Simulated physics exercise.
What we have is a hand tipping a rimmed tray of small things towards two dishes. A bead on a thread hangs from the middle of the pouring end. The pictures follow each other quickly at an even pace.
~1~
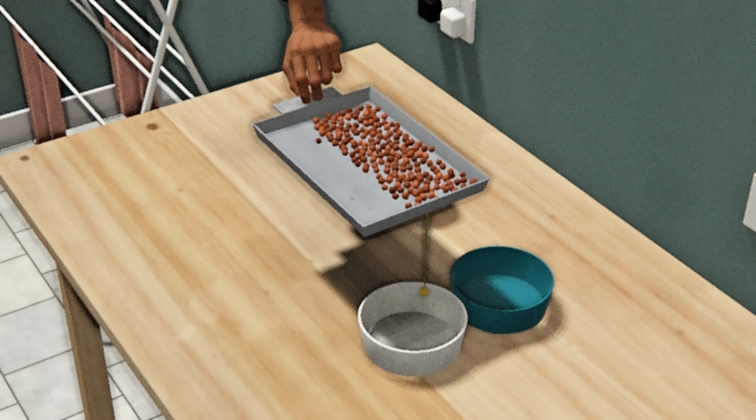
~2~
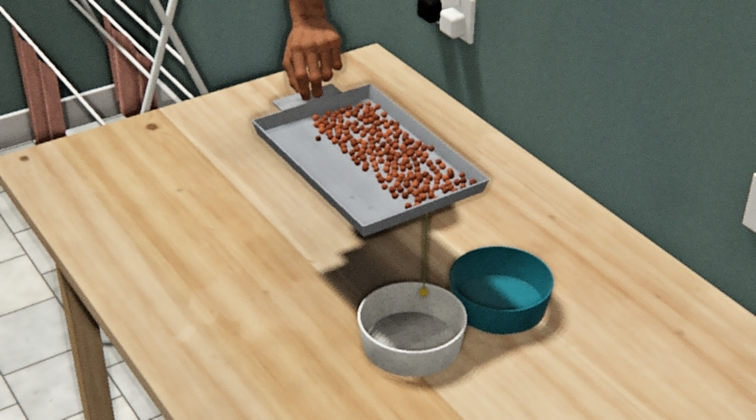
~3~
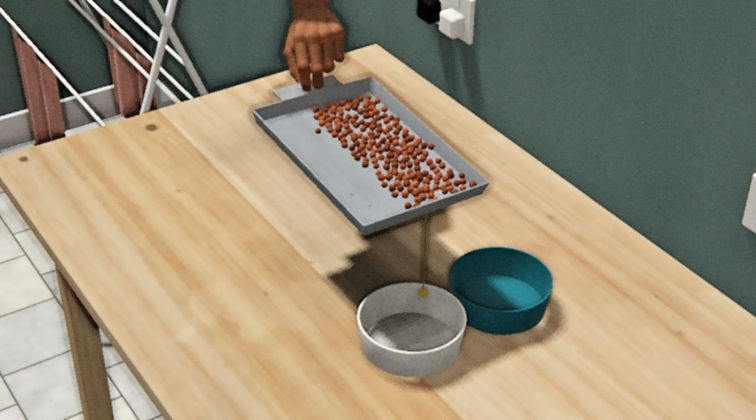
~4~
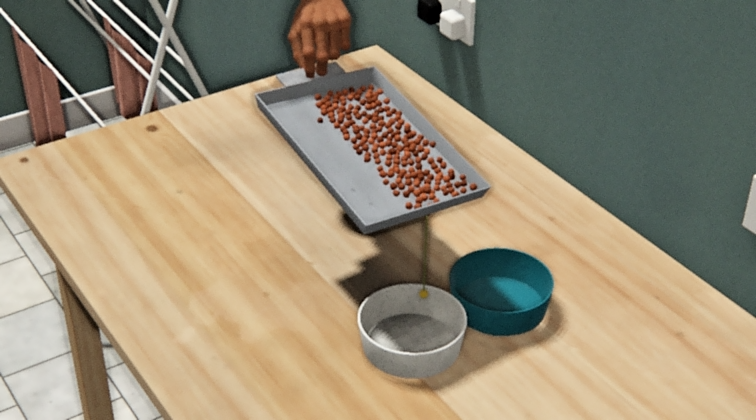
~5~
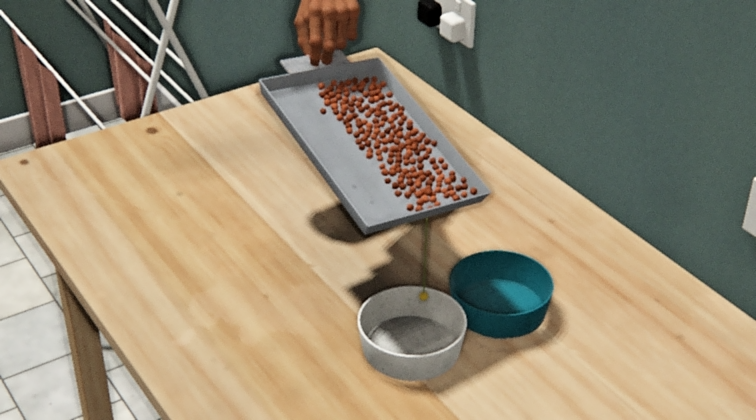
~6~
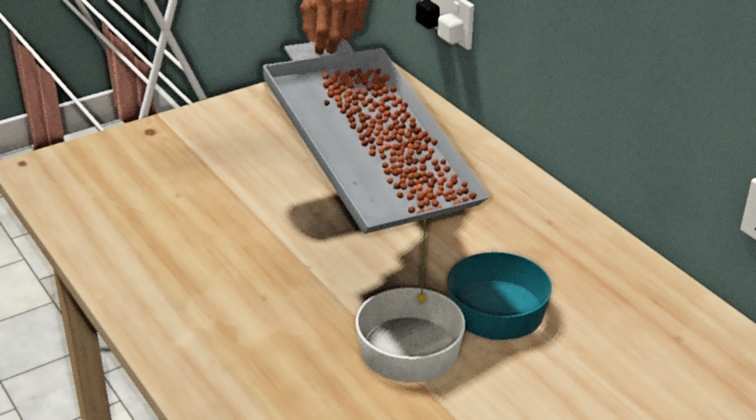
On a light wooden table, a hand held a grey tray of small reddish-brown pellets near a white bowl and a teal one, then gradually raised the back end, tilting the tray towards them.
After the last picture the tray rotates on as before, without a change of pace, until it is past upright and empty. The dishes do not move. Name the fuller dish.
Fuller: The right dish.
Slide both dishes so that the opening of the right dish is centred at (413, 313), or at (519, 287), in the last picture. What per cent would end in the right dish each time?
Roughly 10 per cent, and 70 per cent.
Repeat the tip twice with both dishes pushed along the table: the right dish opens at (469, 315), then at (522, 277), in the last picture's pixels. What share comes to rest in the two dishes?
The first gives 80 %, the second 80 %.
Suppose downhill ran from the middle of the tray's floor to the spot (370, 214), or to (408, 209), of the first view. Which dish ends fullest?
In turn: The left dish; the left one.
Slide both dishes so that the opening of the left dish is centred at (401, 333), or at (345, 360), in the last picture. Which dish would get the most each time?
In turn: The right dish; the right one.
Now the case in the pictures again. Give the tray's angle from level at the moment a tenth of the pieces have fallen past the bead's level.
At about 95°.
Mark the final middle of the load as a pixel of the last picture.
At about (496, 315).
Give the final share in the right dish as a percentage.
Near 80 %.
Soon, tray tipped steeply; nearly all on the tray; a stray few in the air.
A while on, tray tipped past a quarter turn; about a third on the tray; a stray few in the left dish; about a third in the right dish; a stray few outside both; about a quarter in the air.
Towards the end, tray tipped past a quarter turn; a small part in the left dish; most in the right dish; a small part outside both.
Finally, tray tipped past a quarter turn; a small part in the left dish; most in the right dish; a small part outside both.
